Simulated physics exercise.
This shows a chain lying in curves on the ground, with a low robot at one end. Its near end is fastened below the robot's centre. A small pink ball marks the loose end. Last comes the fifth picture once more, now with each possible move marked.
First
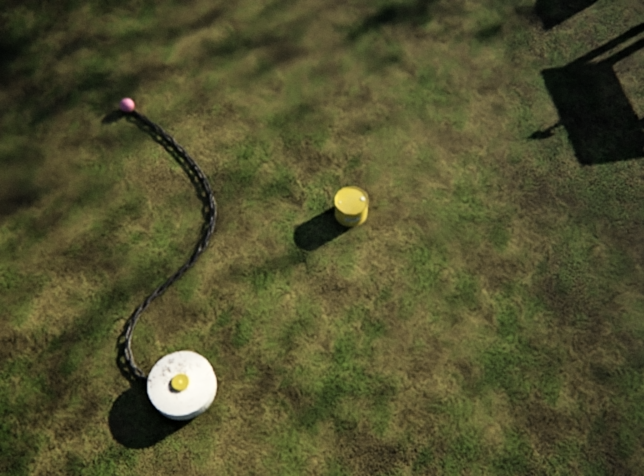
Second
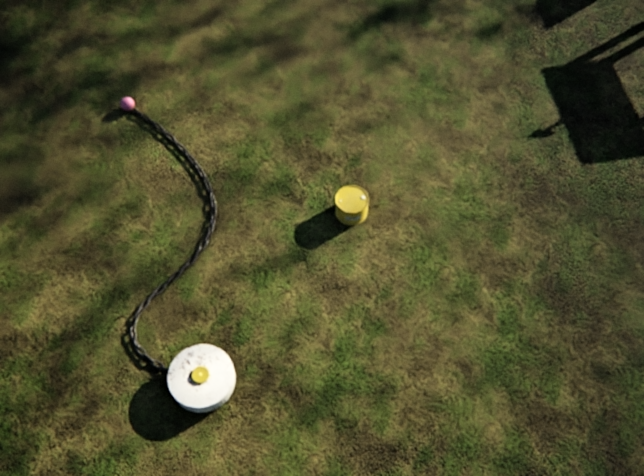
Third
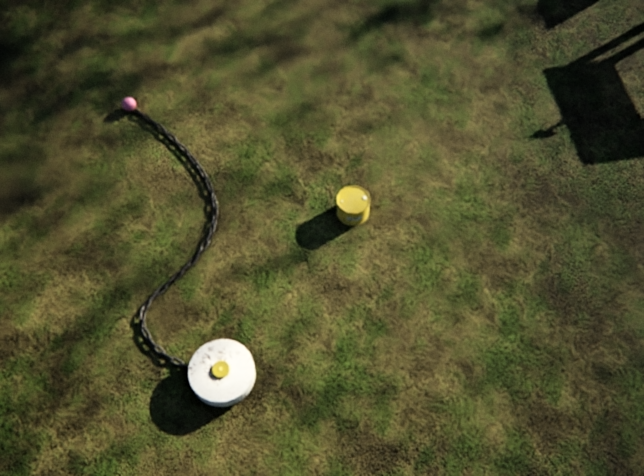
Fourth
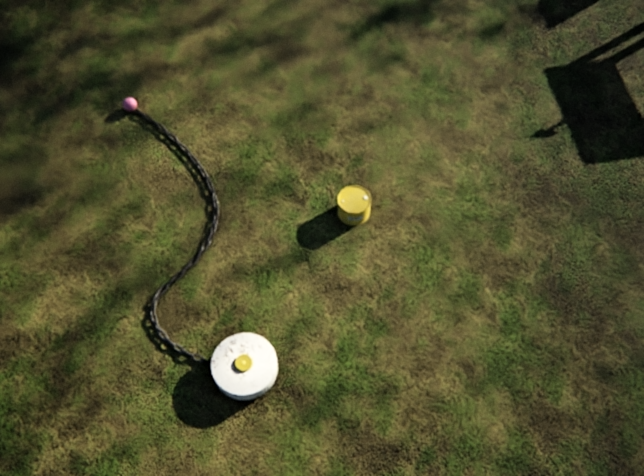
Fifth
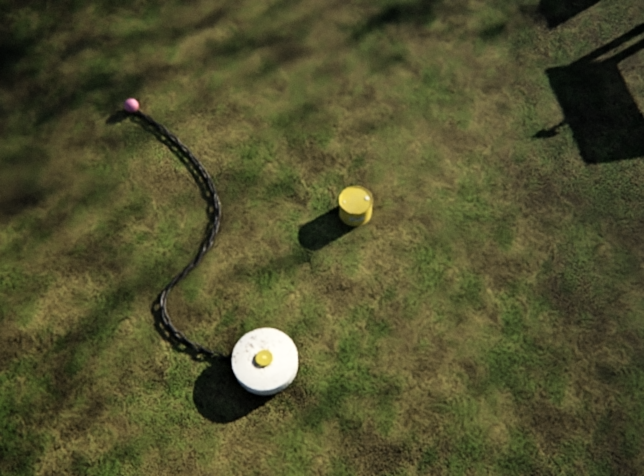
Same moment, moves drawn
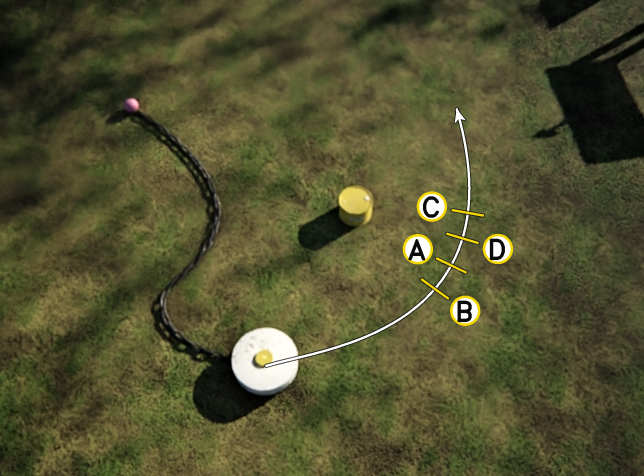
On the grass, a round white robot slides right, dragging one end of a dark chain.
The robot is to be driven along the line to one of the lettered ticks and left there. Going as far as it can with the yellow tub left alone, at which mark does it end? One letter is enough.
C is the last safe stop.
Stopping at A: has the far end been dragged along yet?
No.
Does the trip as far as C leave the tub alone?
Yes.
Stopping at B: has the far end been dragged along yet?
By then, no.
On the marked copy, A at (451, 265); B at (435, 289); C at (468, 213); D at (463, 238); the route from (266, 366) via (451, 265) to (457, 109).
Following C. Soon after the start, robot (367, 332), middle of the chain (214, 238), free end (131, 106).
Later, robot (443, 275), middle of the chain (241, 230), free end (131, 106).
In the end, robot (470, 208), middle of the chain (265, 218), free end (135, 108); nothing has been touched.
As for the rest, A is safe but short; B is safe but short; D is safe but short.
